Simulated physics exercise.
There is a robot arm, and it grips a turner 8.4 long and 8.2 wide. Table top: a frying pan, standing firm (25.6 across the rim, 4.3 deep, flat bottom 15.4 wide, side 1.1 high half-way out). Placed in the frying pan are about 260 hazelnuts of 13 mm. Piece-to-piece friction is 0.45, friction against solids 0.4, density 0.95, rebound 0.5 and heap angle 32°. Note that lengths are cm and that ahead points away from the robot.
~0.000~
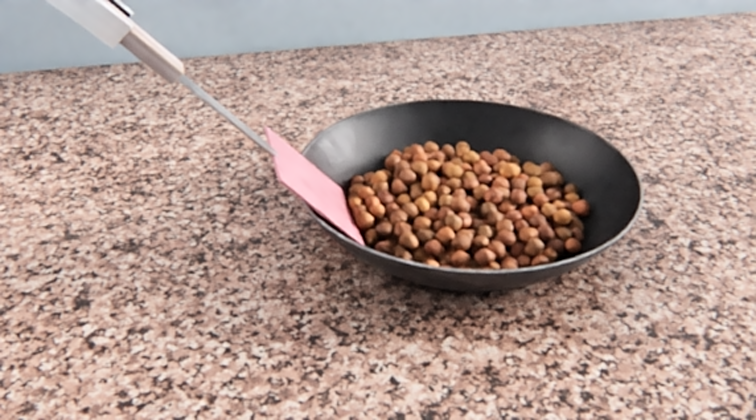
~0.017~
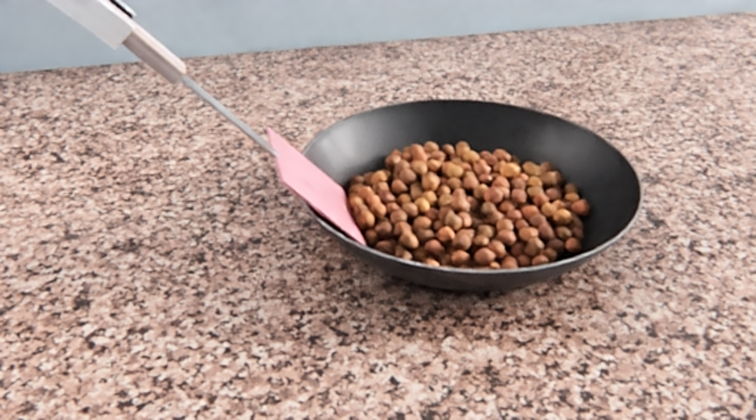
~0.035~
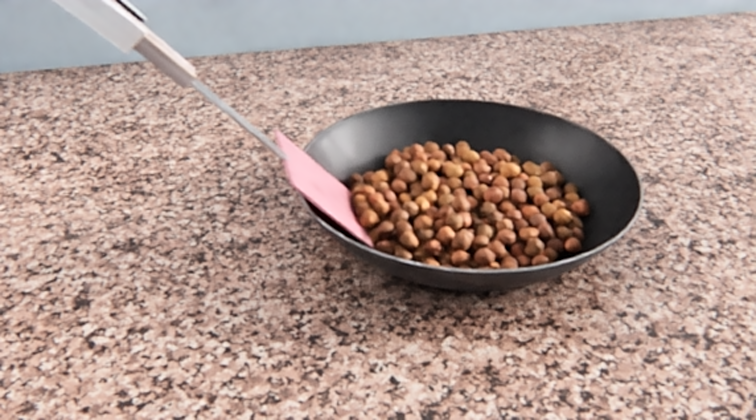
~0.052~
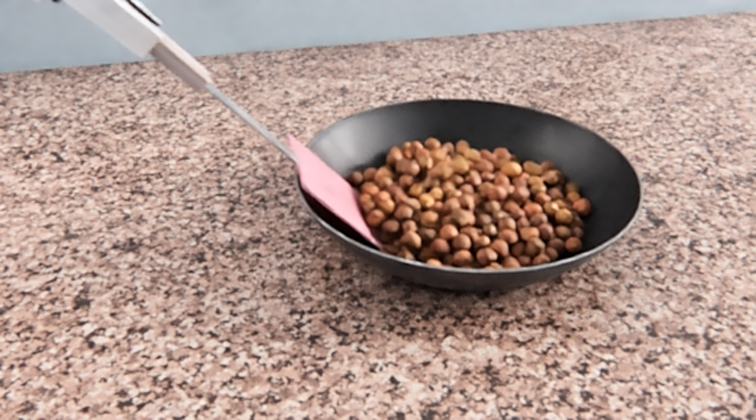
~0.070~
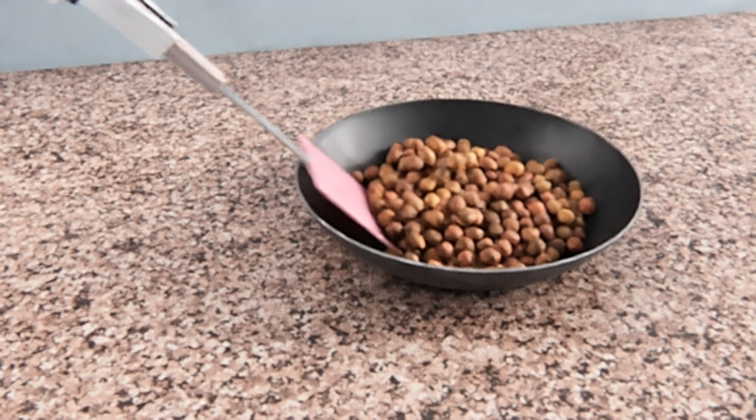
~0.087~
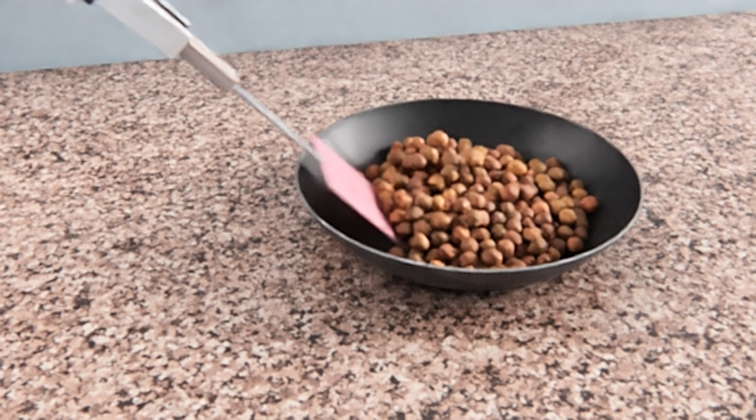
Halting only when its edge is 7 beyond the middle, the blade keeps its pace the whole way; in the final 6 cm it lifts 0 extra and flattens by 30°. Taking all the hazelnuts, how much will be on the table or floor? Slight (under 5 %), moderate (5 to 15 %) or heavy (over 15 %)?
Slight.
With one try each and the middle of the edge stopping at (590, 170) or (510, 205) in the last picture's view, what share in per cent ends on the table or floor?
Around 15 per cent for the first try and 0 per cent for the second.
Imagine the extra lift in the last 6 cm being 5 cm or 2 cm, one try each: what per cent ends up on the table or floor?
Close to 5 and 0 percent respectively.
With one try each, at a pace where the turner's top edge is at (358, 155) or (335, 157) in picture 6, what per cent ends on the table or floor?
I'd estimate some 5 and 0 in a hundred.
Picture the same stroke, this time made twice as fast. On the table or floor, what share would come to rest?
0 per cent, about.
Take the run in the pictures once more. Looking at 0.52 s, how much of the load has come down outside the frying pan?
Roughly 0 per cent.
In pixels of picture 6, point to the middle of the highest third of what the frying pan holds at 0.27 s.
Centre: Roughly (519, 181) in the last picture.
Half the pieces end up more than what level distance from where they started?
It works out to roughly 4 cm.
After 0.18 s, sloping 48°, highest piece 4 above the table; 262 in the frying pan.
After 0.27 s, sloping 35°, highest piece 4 above the table; 262 in the frying pan.
After 0.52 s, sloping 18°, highest piece 5 above the table; 262 in the frying pan.
After 1.57 s, sloping 18°, highest piece 5 above the table; 262 in the frying pan.
At rest, 262 in the frying pan. That is 0 % on the table or floor.
